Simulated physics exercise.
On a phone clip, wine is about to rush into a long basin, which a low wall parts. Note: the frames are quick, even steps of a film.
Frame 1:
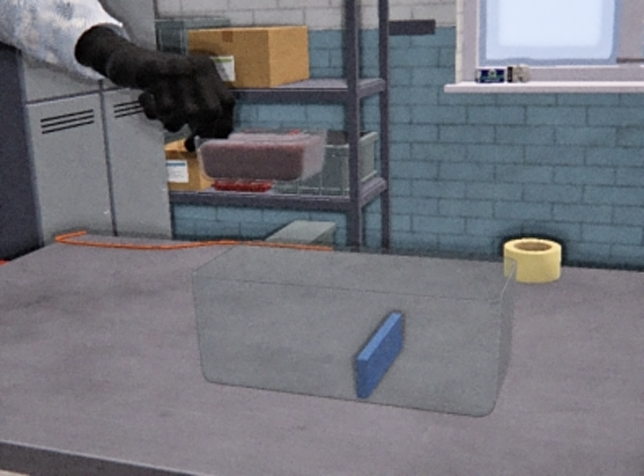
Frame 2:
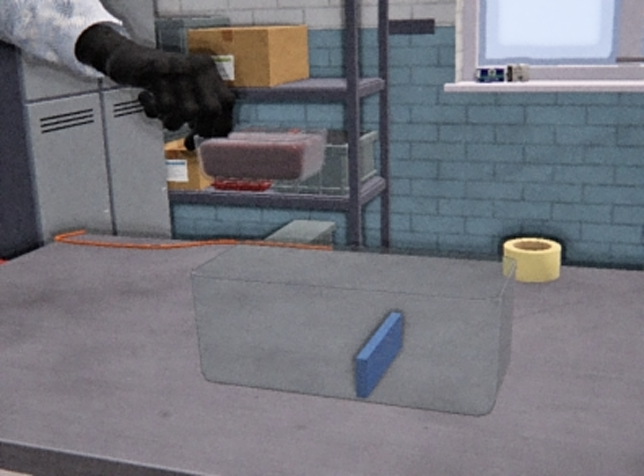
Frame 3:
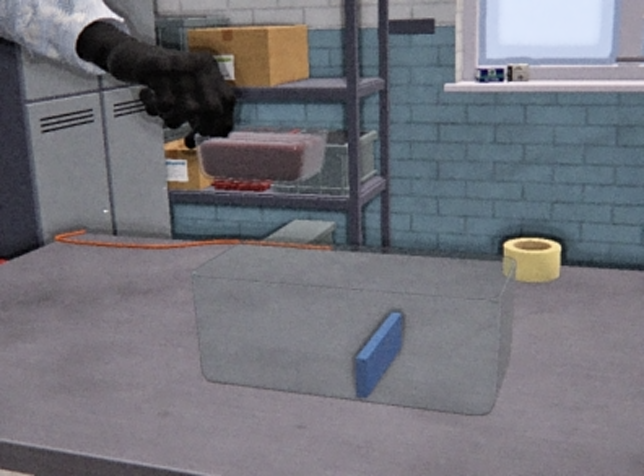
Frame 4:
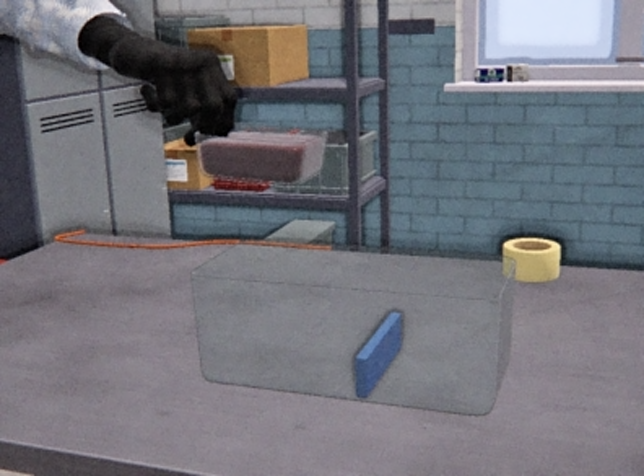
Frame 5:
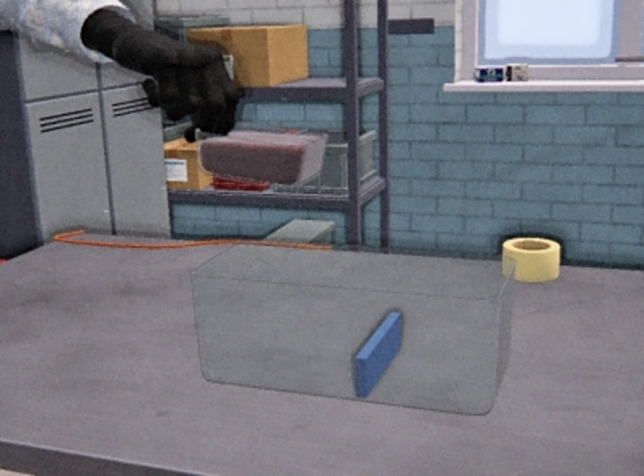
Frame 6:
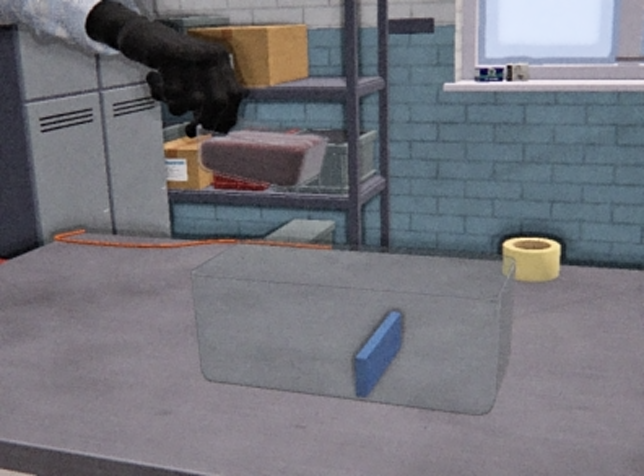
Black-gloved hand holding a small clear container of dark red liquid above a divided transparent basin, tilting it slightly to the right.
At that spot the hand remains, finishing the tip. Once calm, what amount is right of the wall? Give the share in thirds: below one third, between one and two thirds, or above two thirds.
The share is between one and two thirds.
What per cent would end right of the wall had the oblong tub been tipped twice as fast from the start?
Roughly 25 %.
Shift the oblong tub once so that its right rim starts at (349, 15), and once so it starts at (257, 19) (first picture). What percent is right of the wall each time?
It comes out at around 80 percent and then around 5 percent.
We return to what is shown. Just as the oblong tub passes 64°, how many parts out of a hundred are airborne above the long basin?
Estimated: 35 per cent or thereabouts.
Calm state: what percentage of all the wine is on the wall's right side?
50 % or thereabouts.
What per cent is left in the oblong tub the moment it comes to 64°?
About 25 per cent.
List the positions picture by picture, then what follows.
In the first frame, tilt 0°; pouring edge (316, 137); surface from (216, 139) to (315, 141); the long basin's rim runs from (218, 259) to (508, 280); the wall's top is at (380, 336).
In the second frame, tilt 0°; pouring edge (315, 137); surface from (216, 138) to (315, 141).
In the third frame, tilt 2°; pouring edge (316, 138); surface from (216, 138) to (315, 141).
In the fourth frame, tilt 4°; pouring edge (316, 140); surface from (217, 137) to (315, 142).
In the fifth frame, tilt 7°; pouring edge (316, 143); surface from (216, 137) to (316, 142).
In the sixth frame, tilt 10°; pouring edge (317, 146); surface from (217, 137) to (318, 142).
A moment on, the oblong tub is tipped part way and 26 per cent is still to pour, 16 is left of the wall and 22 right of it.
Next, the oblong tub is tipped right over and 3 per cent is still to pour, 45 is left of the wall and 48 right of it.
Then the oblong tub is tipped right over and 0 per cent is still to pour, 51 is left of the wall and 49 right of it.
Later the oblong tub is tipped right over and 0 per cent is still to pour, 51 is left of the wall and 49 right of it.
Finally, 51 per cent lies left of the wall, 49 right of it and 1 outside.
